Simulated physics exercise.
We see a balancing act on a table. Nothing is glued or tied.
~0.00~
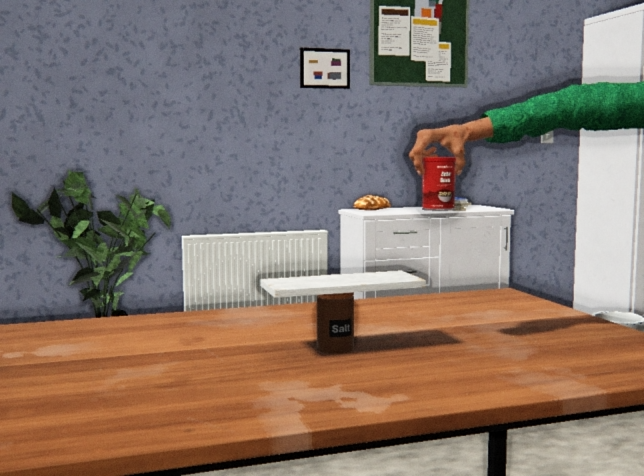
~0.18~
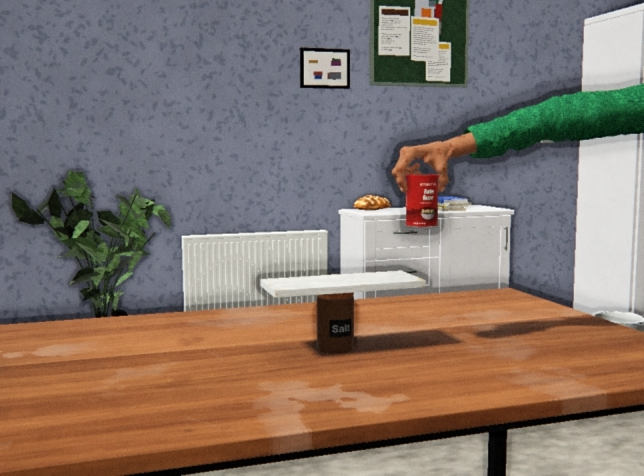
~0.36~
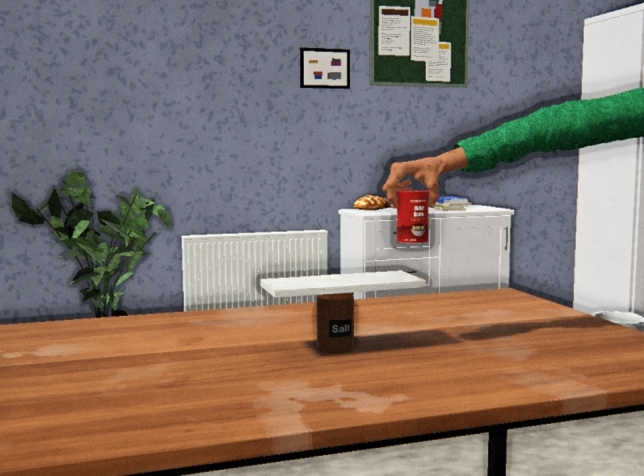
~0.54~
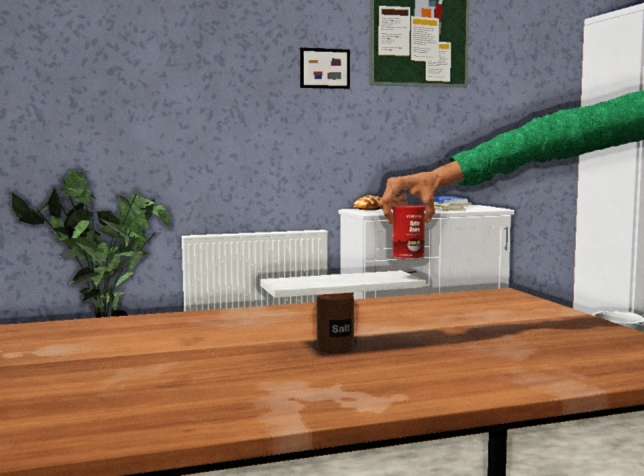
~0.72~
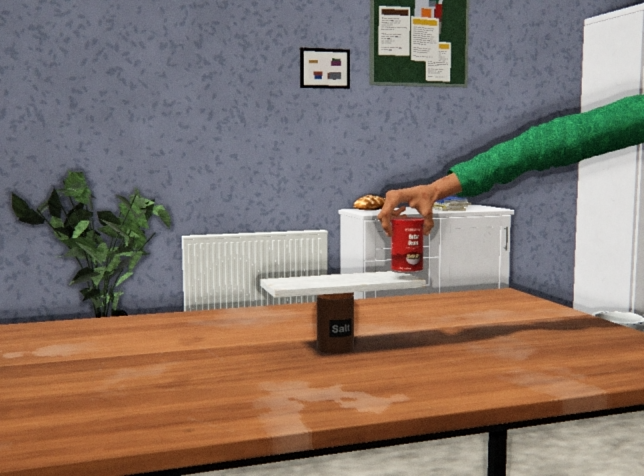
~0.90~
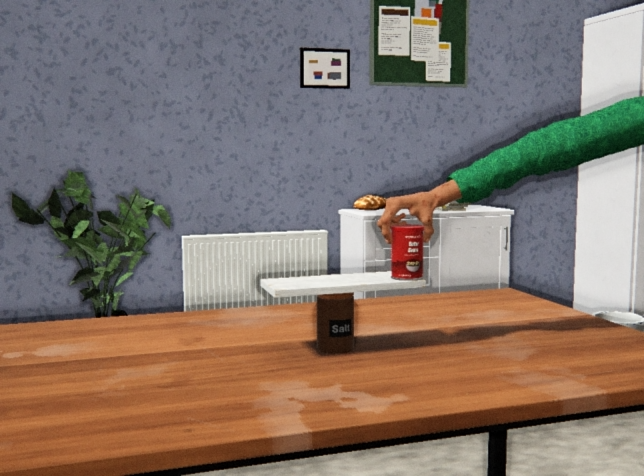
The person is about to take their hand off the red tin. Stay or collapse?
In the end the stack comes apart.
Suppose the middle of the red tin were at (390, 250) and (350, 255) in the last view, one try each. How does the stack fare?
In the first case it comes apart; in the second case it stays up.
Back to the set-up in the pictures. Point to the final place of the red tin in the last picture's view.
Around (458, 333).
By 1.30 s, red tin now fallen; white board tilted by 49°.
By 1.40 s, white board tilted by 65°.
By 1.90 s, white board tilted by 43°.
When it is over (3.5 s), fallen, red tin; lying over in the stack, white board; brown jar as before. End places, in pixels of the last picture, red tin near (458, 333). The stack gives way.
